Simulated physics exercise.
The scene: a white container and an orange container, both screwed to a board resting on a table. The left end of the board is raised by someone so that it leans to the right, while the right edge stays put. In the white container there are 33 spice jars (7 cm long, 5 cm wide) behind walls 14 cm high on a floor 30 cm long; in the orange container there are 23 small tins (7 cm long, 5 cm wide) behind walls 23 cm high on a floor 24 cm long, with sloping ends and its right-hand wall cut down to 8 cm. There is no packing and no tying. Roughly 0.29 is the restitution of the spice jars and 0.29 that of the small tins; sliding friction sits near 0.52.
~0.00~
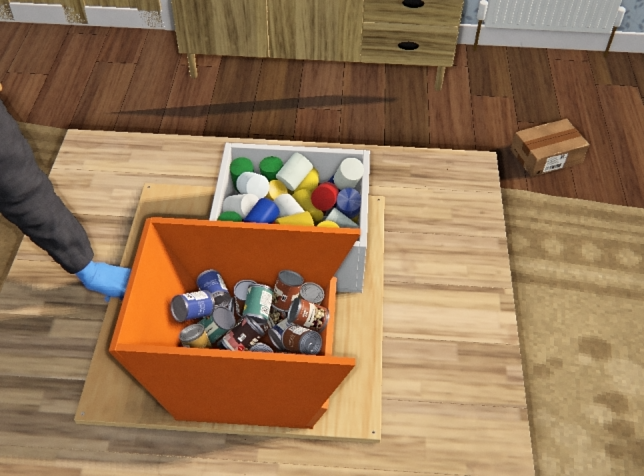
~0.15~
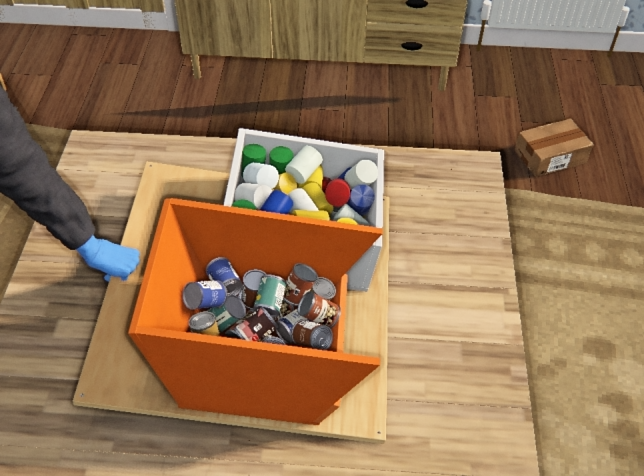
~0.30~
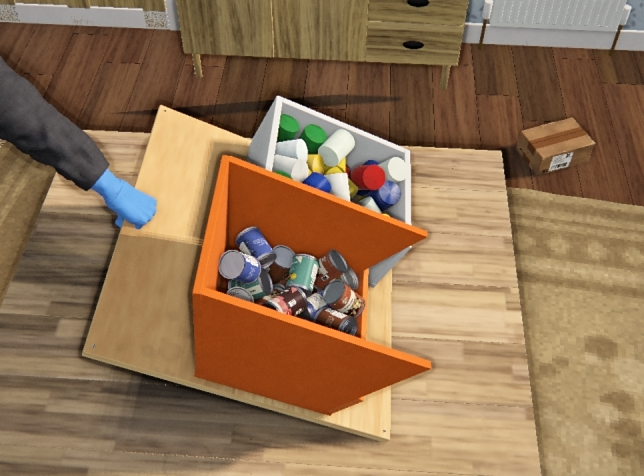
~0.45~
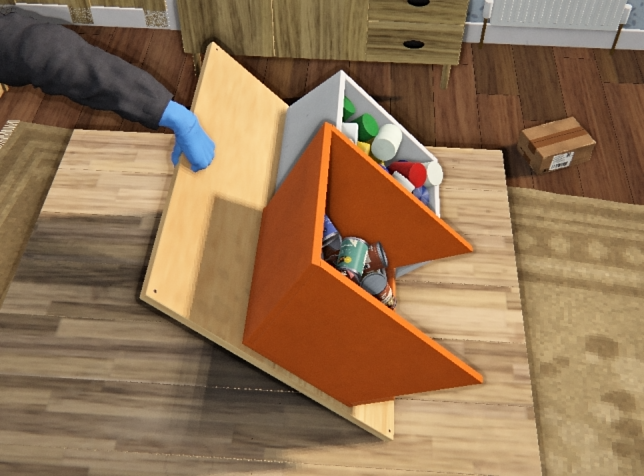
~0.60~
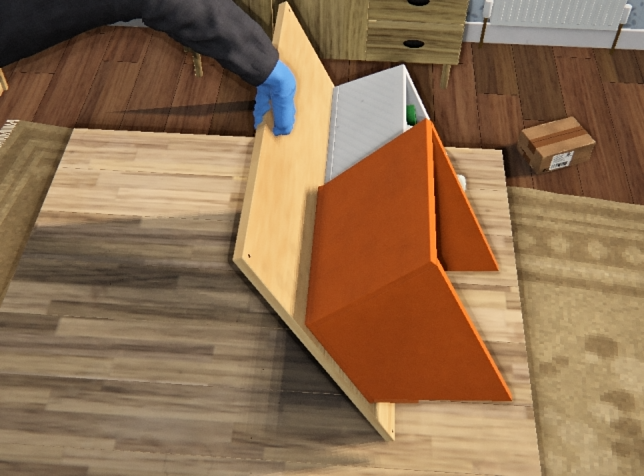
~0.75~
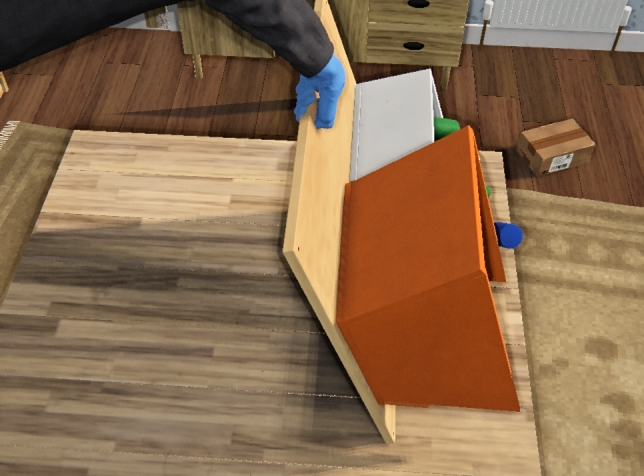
An orange container of small tins and, behind it, a white container of colourful jars sit on a pale board on a wooden table, seen from above in a room with a cabinet. A blue-gloved hand at the left grips the board, and a cardboard box lies on the floor at right. The hand raises the board's left end steeply, the containers lean right, and a few jars emerge, while the view stays still.
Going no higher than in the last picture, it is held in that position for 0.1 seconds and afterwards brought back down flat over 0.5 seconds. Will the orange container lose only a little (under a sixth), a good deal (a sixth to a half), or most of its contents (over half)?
The orange container loses most of its contents.
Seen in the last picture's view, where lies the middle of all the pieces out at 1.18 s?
Roughly at (500, 321).
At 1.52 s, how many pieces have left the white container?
Roughly 10 for the white container.
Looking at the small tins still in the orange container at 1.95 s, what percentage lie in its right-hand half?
I'd put it at around 70 percent.
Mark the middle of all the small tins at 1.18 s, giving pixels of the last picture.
Centre: Around (435, 359) px.
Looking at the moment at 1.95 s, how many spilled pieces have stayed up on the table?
Roughly 12.
After 0.94 s, tilt 66°; the white container is down by 7 of 33 and the orange container is down by 6 of 23.
After 1.18 s, tilt 19°; the white container is down by 10 of 33 and the orange container is down by 13 of 23.
After 1.52 s, tilt 0°; the white container is down by 10 of 33 and the orange container is down by 13 of 23.
When it is over (at 1.95 s), the white container is down by 10 of 33 and the orange container is down by 14 of 23. Asked share, 14 of 23, 61 per cent.
